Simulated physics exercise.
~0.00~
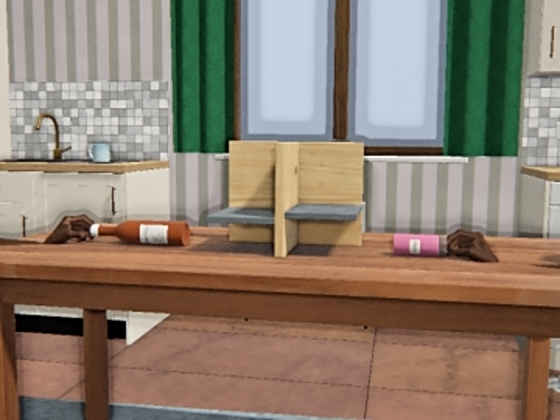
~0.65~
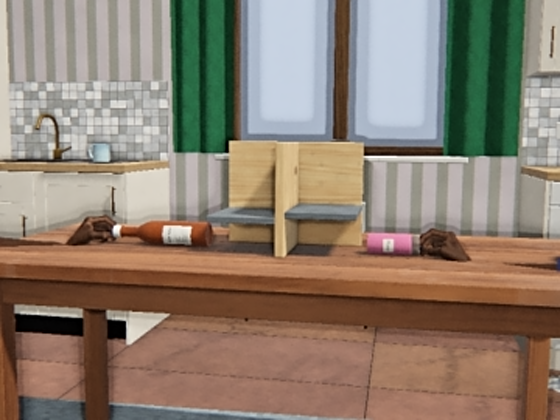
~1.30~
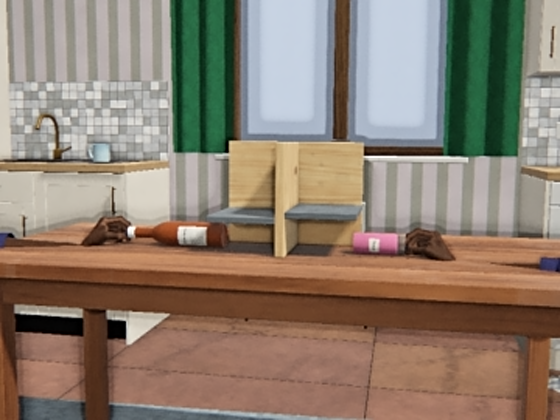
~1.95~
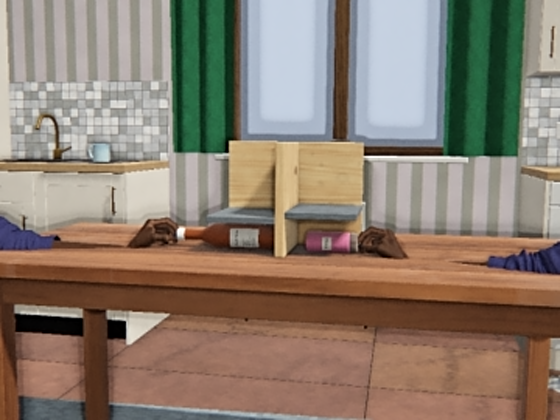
On a wooden table in a kitchen, two hands pushed an orange bottle from the left and a pink shaker from the right, both lying on their sides, toward a small wooden shelf until they slid in under its grey ledges.
